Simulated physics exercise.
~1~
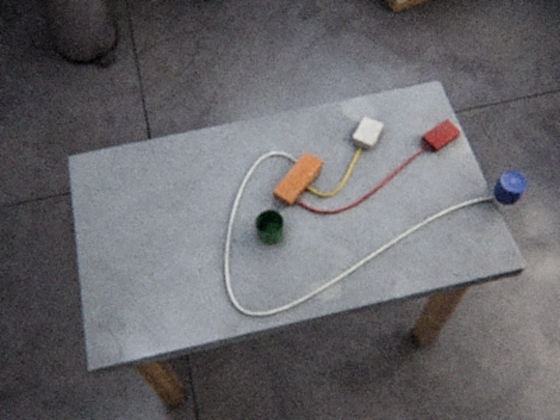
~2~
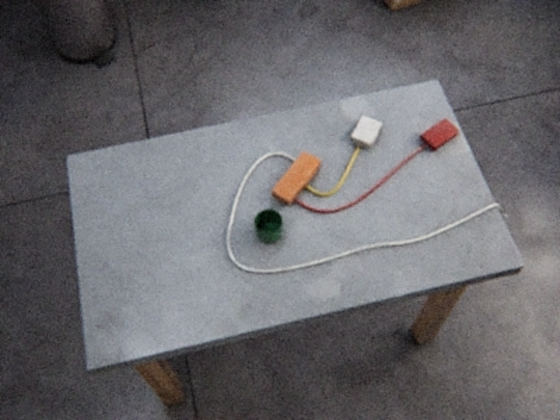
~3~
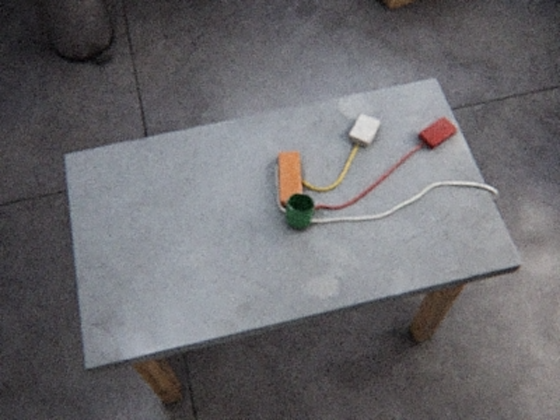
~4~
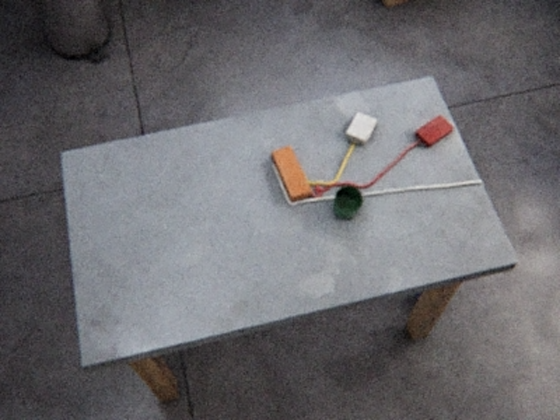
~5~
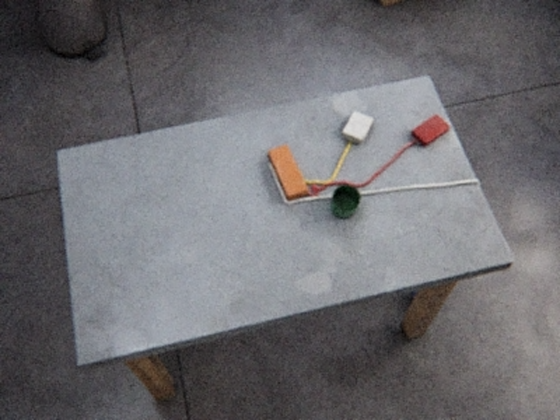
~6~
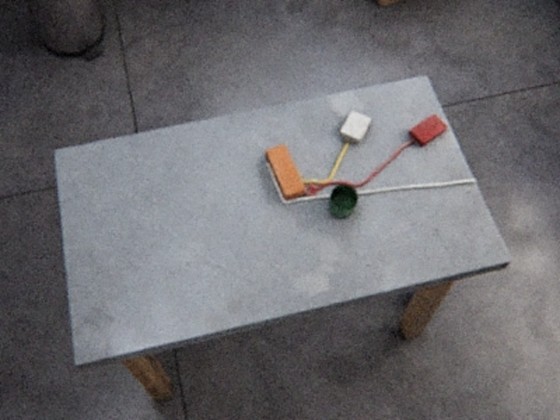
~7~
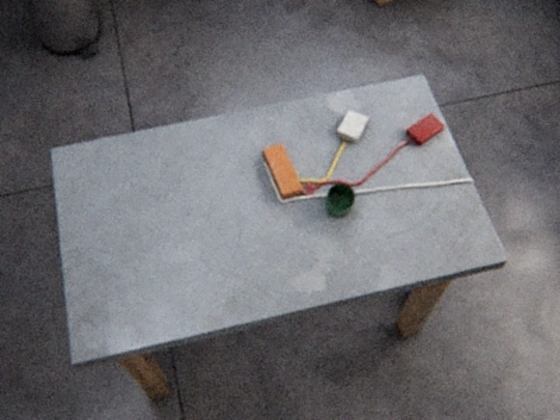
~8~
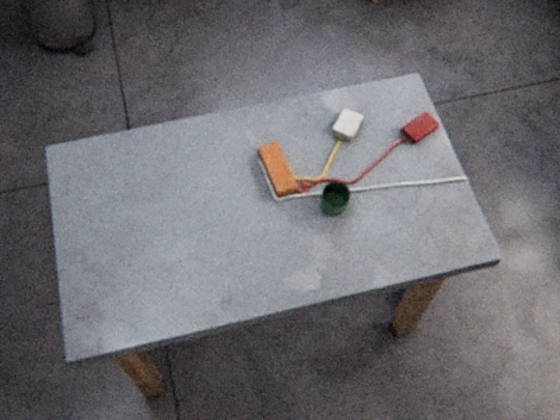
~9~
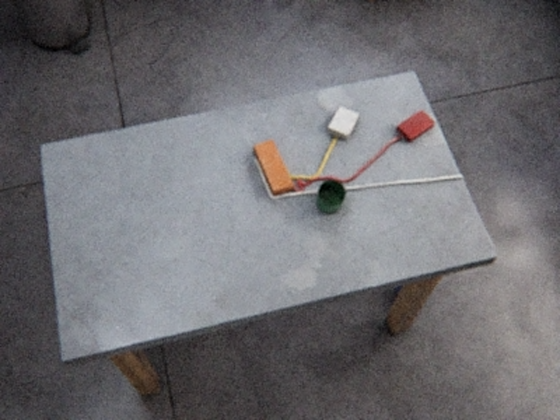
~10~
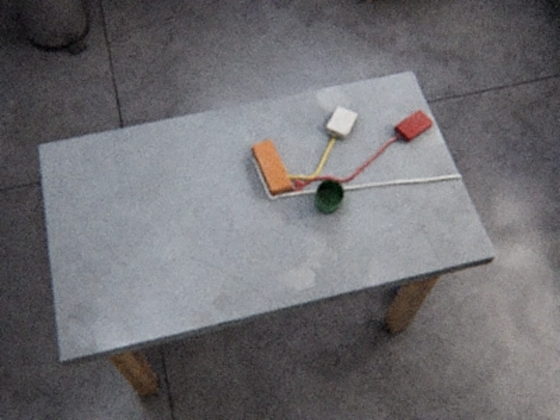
The clip opens on a gray workbench where white, yellow and red cables meet at an orange strip, with a green mug nearby and a blue speaker at the right edge. The speaker drops out of sight over the edge, and the long loop of white cable begins to tighten. The cable sweeps the mug to the right, while the strip turns slightly. The white cable then pulls nearly straight toward the right edge, leaving the mug beside it. The white drive and red charger stay put on the bench, and everything rests there as the view drifts slightly right.
